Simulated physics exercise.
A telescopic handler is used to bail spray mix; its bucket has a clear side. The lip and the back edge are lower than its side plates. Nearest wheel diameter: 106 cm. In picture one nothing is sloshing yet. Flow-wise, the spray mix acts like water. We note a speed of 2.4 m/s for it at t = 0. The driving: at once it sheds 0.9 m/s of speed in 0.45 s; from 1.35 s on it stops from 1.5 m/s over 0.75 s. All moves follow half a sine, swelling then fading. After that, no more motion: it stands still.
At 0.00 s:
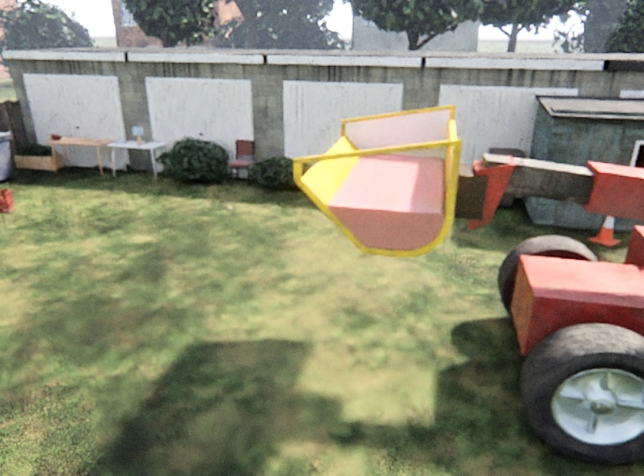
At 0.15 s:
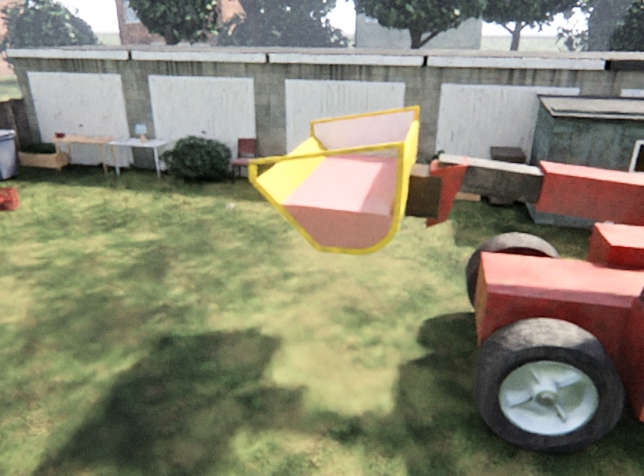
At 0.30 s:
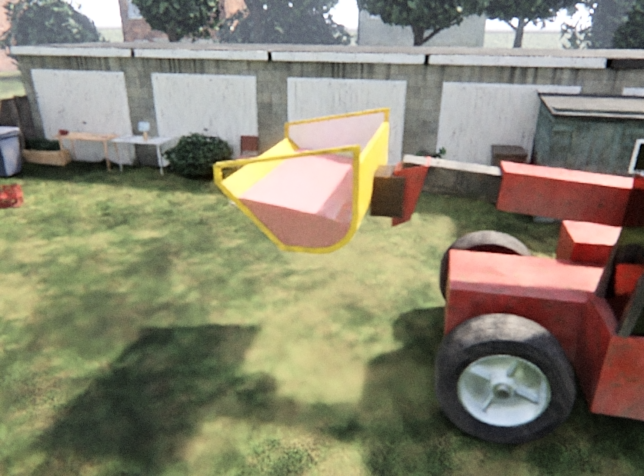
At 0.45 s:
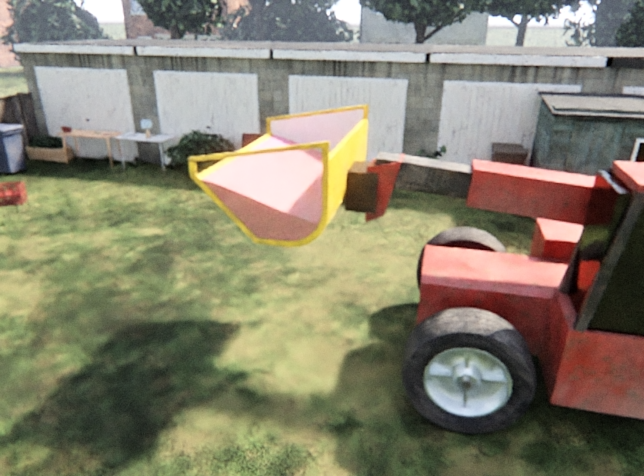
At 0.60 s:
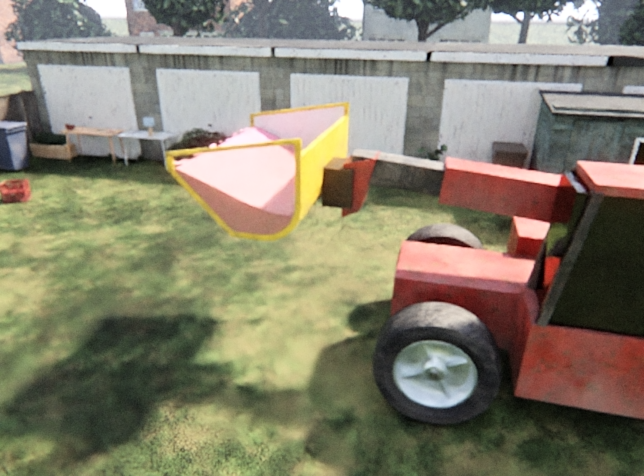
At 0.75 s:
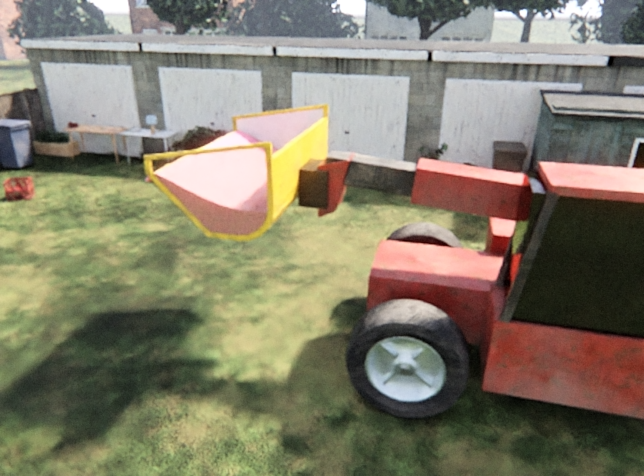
A grassy yard backed by a grey wall with white panels is seen from slightly above, side-on to a machine. A red telescopic handler with pale-hubbed wheels stands at the right, its raised, yellow-edged bucket showing pink inside, with small tables and bushes behind. The handler rolls left, bucket first, gradually slowing as its dark-windowed cab comes into view, while the camera drifts slightly left.
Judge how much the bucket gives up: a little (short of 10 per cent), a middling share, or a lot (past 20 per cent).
It gives up a lot.
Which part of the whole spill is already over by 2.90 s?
Close to 70 in a hundred.
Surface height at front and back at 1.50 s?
Close to 28 cm at the front end and 34 cm at the back end.
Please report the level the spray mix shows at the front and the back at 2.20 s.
Reading: About 28 cm in front, about 0 cm behind.
Then, 1.50 s in, the surface stands 28 cm on the front, 34 cm on the back; the loss stands at 1 per cent, over the front.
Then, 2.20 s in, the surface stands 27 cm on the front, 0 cm on the back; the loss stands at 19 per cent, over the front.
Then, 2.90 s in, the surface stands 11 cm on the front, 40 cm on the back; the loss stands at 20 per cent, over the front.
Then, 4.99 s in, the loss stands at 27 per cent, over the front, 97 of 360 litres.
